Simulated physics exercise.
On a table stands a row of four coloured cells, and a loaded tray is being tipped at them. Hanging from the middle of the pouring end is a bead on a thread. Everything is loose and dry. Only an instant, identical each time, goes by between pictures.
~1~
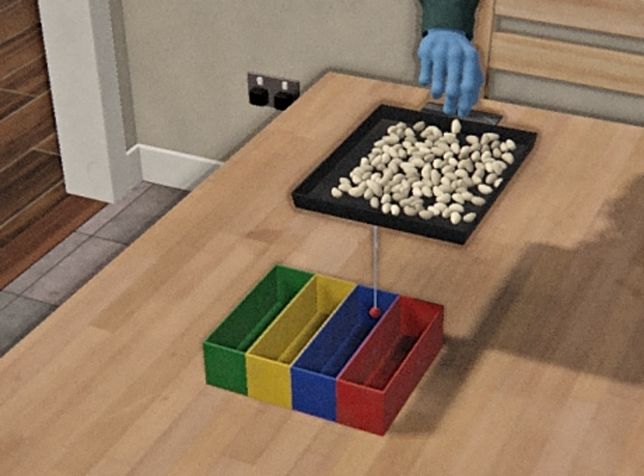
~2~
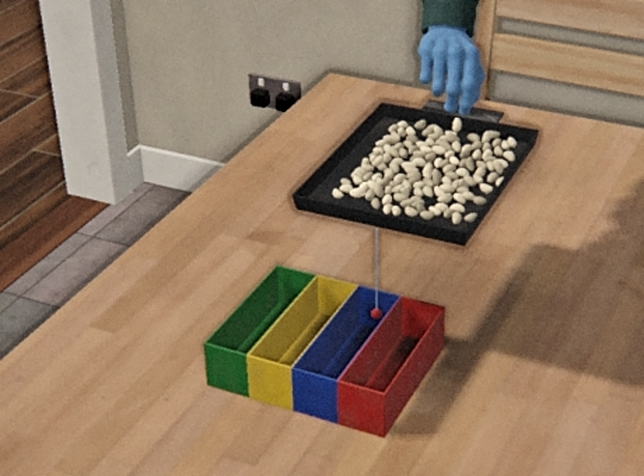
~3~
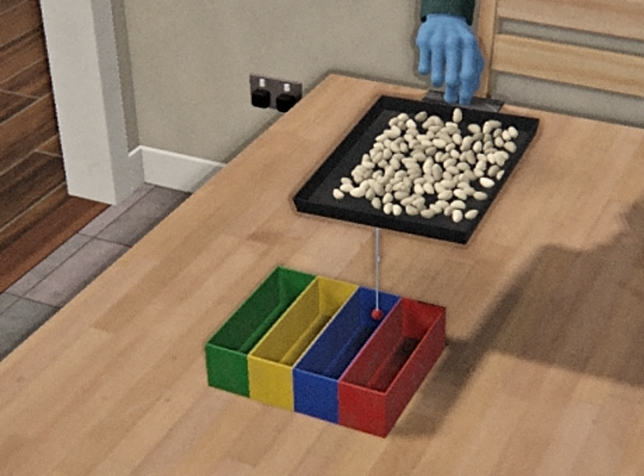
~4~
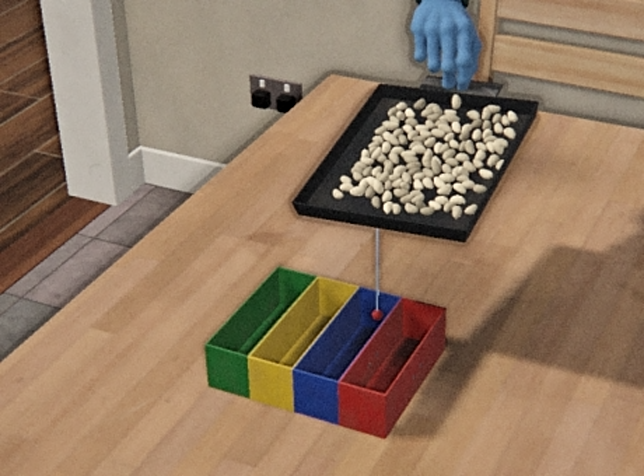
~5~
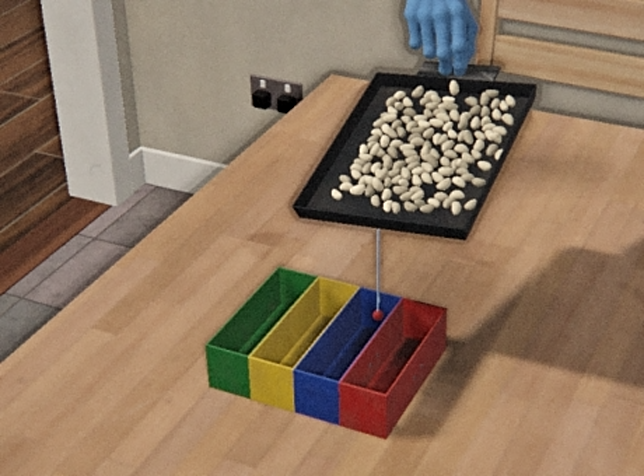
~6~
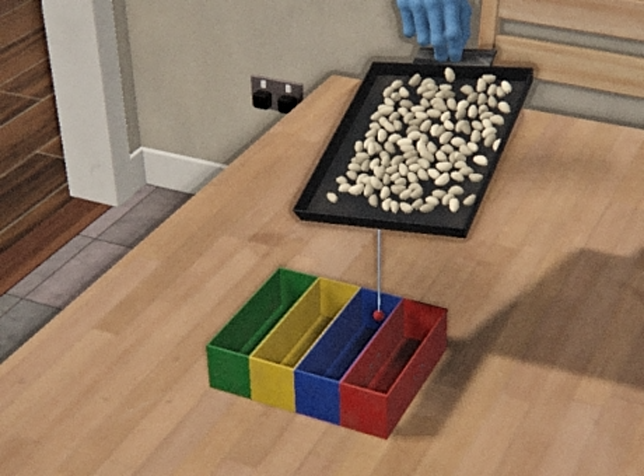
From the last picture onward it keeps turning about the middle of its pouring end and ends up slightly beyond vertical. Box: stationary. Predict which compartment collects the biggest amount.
Biggest amount: The yellow compartment.
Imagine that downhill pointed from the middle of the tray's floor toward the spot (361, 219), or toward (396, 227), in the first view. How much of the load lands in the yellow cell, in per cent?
Lab note: Try 1 = 40 %, try 2 = 10 %.
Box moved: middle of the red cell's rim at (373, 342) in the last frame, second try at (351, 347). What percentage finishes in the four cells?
Roughly 100% on the first try and 100% on the second.
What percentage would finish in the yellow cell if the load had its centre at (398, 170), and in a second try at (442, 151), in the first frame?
It would be roughly 50 per cent for the first and roughly 60 per cent for the second.
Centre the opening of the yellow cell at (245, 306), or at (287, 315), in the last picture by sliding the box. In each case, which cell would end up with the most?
In order: Blue, the cell in yellow.
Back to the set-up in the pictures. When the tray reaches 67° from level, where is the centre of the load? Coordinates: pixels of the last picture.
Somewhere near pixel (346, 188).
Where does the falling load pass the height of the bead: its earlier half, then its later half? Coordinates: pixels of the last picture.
About (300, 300) to begin with, then about (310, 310).
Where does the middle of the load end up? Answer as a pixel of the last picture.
Last view, centre at rest - approx. (304, 365).
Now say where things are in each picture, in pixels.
The first picture shows corners of the pouring end near (295, 192) and (464, 230), level; middle of the load near (428, 169), white beans; bead on its thread near (375, 312); green cell near (226, 365); yellow cell near (269, 377); blue cell near (314, 390); red cell near (360, 404).
The second picture shows corners of the pouring end near (296, 194) and (465, 230), level; middle of the load near (429, 168).
The third picture shows corners of the pouring end near (296, 197) and (465, 230), tipped barely, lowest at the left corner; middle of the load near (430, 163).
The fourth picture shows corners of the pouring end near (296, 201) and (464, 228), tipped a little, lowest at the left corner; middle of the load near (429, 156).
The fifth picture shows corners of the pouring end near (296, 205) and (463, 227), tipped clearly, lowest at the left corner; middle of the load near (427, 148).
The sixth picture shows corners of the pouring end near (296, 208) and (462, 226), tipped clearly, lowest at the left corner; middle of the load near (424, 141), only a few on the move; green cell near (229, 368); yellow cell near (273, 381); blue cell near (317, 393); red cell near (364, 407).
Shortly afterwards, tray tipped steeply; all but a few on the tray; only a few in the yellow cell; only a few falling or outside the box.
Next, tray tipped past a quarter turn; near a third on the tray; near a quarter in the yellow cell; a little in the green cell; a little in the blue cell; near a quarter falling or outside the box.
Some moments later, tray tipped past a quarter turn; near half in the yellow cell; near a quarter in the blue cell; near a quarter in the green cell; a little in the red cell; only a few falling or outside the box.
In the end, tray tipped past a quarter turn; near half in the yellow cell; near a quarter in the blue cell; near a quarter in the green cell; a little in the red cell; only a few outside the box.
